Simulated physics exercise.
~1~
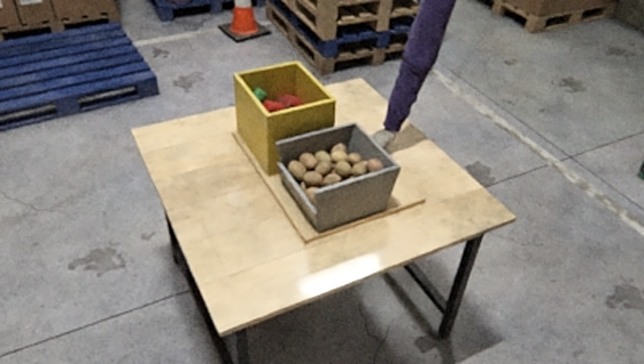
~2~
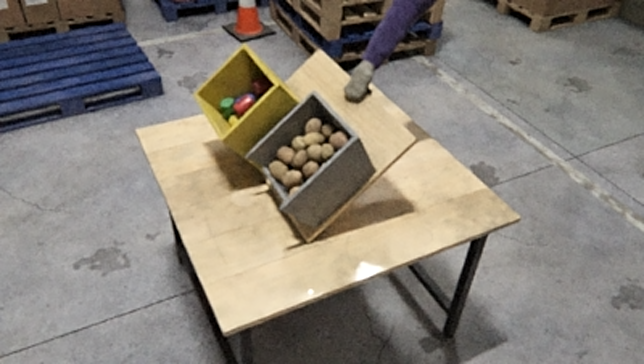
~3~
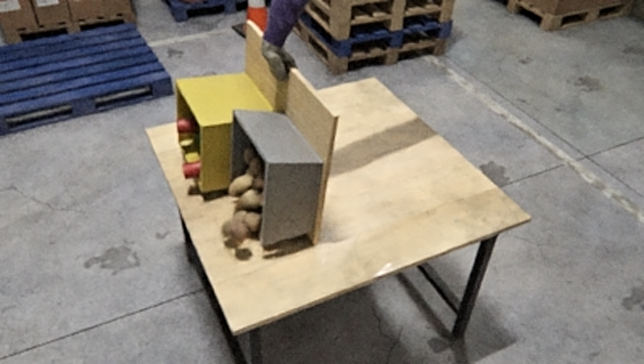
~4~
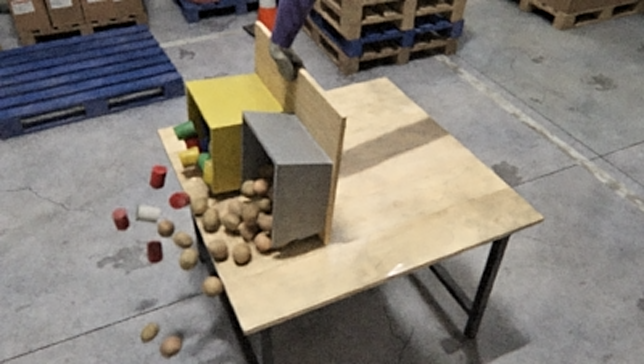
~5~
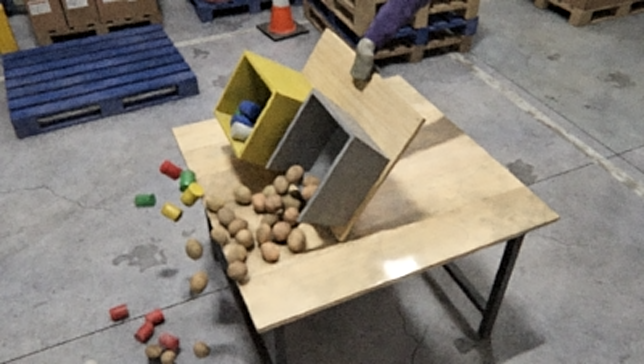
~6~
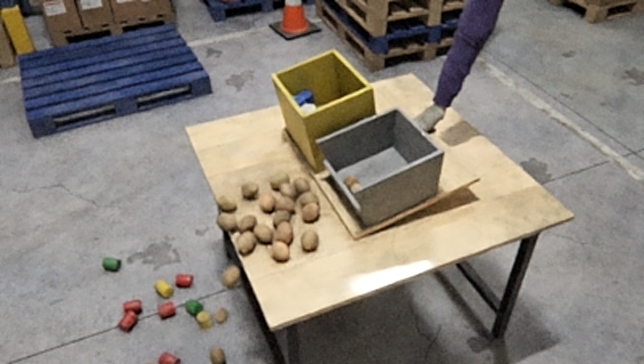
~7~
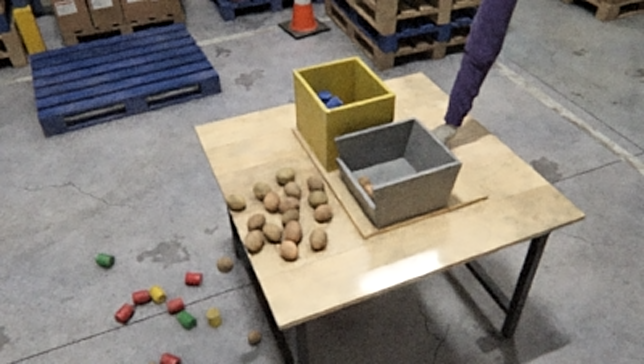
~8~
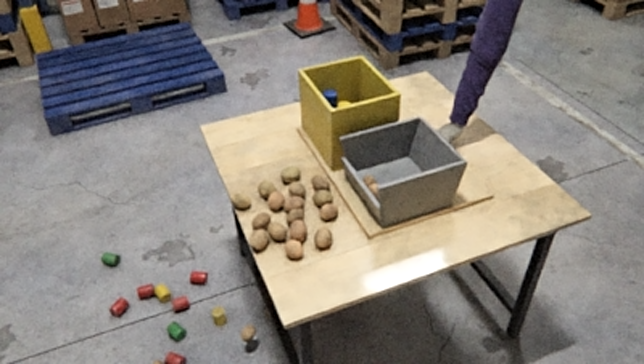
A purple-sleeved arm tipping a board with grey and yellow boxes leftward, spilling brown lumps and coloured cylinders, then lowering it flat.
